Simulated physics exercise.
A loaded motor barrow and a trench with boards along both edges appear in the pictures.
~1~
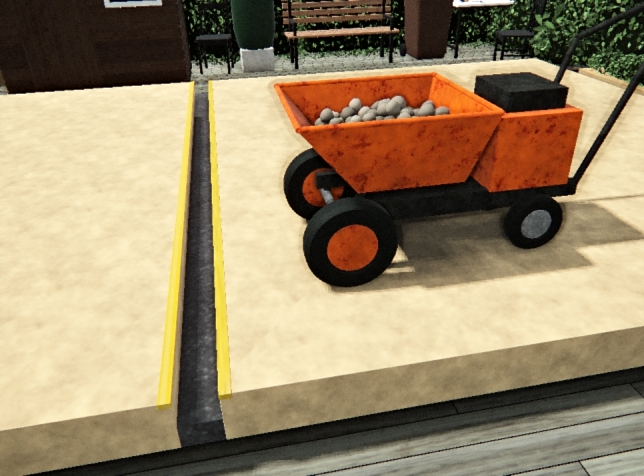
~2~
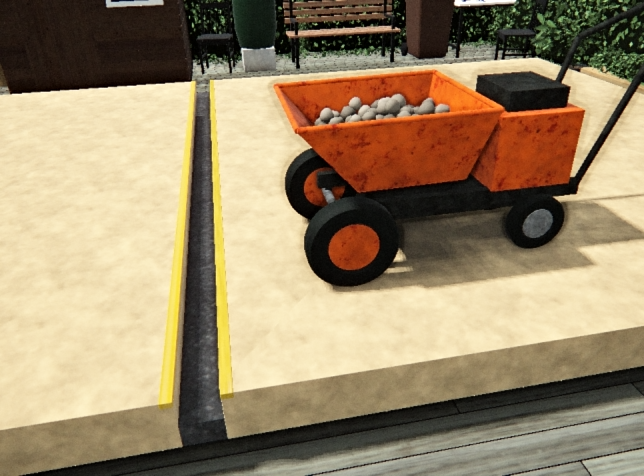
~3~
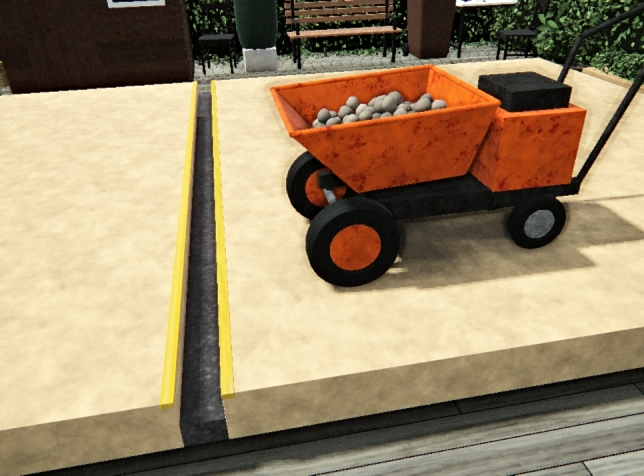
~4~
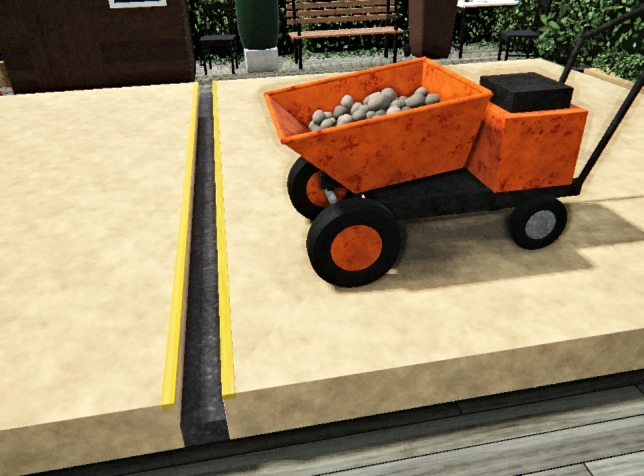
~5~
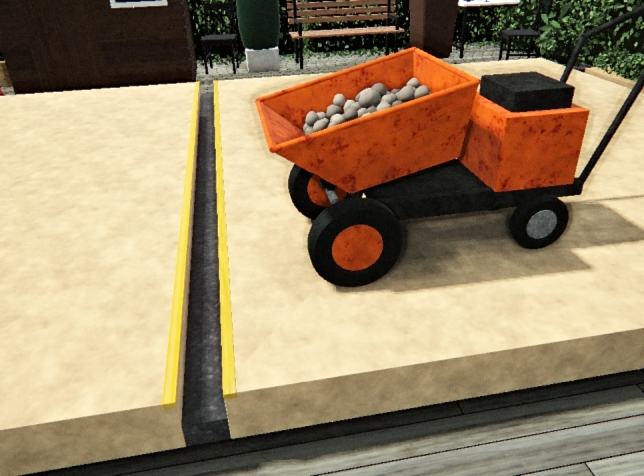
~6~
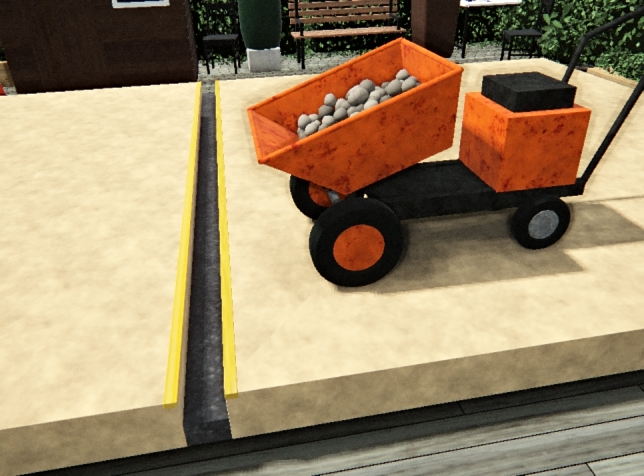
Orange skip of a motor barrow loaded with grey pebbles starting level, then tilting toward a narrow, yellow-edged trench on the left.
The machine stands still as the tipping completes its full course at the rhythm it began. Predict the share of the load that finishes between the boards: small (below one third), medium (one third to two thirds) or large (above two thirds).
The share is medium, from one third to two thirds.
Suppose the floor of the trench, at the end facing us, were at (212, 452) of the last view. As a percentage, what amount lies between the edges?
Estimate: Approx. 70 per cent.
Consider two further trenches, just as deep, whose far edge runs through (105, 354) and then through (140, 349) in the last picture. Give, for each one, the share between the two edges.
90 % then 70 %, roughly.
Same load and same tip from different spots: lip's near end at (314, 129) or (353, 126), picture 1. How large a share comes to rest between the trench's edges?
Close to 50 in a hundred, and close to 30 in a hundred.
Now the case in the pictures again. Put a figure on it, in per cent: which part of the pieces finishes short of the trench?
About 0 %.
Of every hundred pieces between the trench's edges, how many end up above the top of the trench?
About 40 %.
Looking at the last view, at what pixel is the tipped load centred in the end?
About (194, 261).
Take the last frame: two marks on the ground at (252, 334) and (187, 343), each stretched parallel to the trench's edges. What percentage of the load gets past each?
Estimate, first then second: 70 %, 20 %.
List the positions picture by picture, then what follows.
Lip of the skip at (299, 131), level; top of the load at (391, 124), river pebbles; first edge of the trench at (222, 337); far edge at (169, 345), the trench under half as wide as the skip, and about as deep as wide, in the first frame.
Lip of the skip at (298, 131), level; top of the load at (405, 114), in the second frame.
Lip of the skip at (292, 135), tipped barely; top of the load at (402, 111), in the third frame.
Lip of the skip at (284, 142), tipped a little; top of the load at (396, 108), in the fourth frame.
Lip of the skip at (272, 150), tipped a little; top of the load at (405, 105), in the fifth frame.
Lip of the skip at (261, 162), tipped clearly; top of the load at (394, 99); first edge of the trench at (229, 336); far edge at (175, 344), in the sixth frame.
Soon after the last picture, skip tipped steeply; all in the skip.
A little later, skip tipped right over; about two thirds in the skip; a stray few short of the trench; about a quarter in or heaped over the trench; a small part beyond it.
Later still, skip tipped right over; about a quarter in the skip; a stray few short of the trench; about half in or heaped over the trench; about a quarter beyond it.
At rest, skip tipped right over; about a quarter in the skip; a stray few short of the trench; about half in or heaped over the trench; about a quarter beyond it.
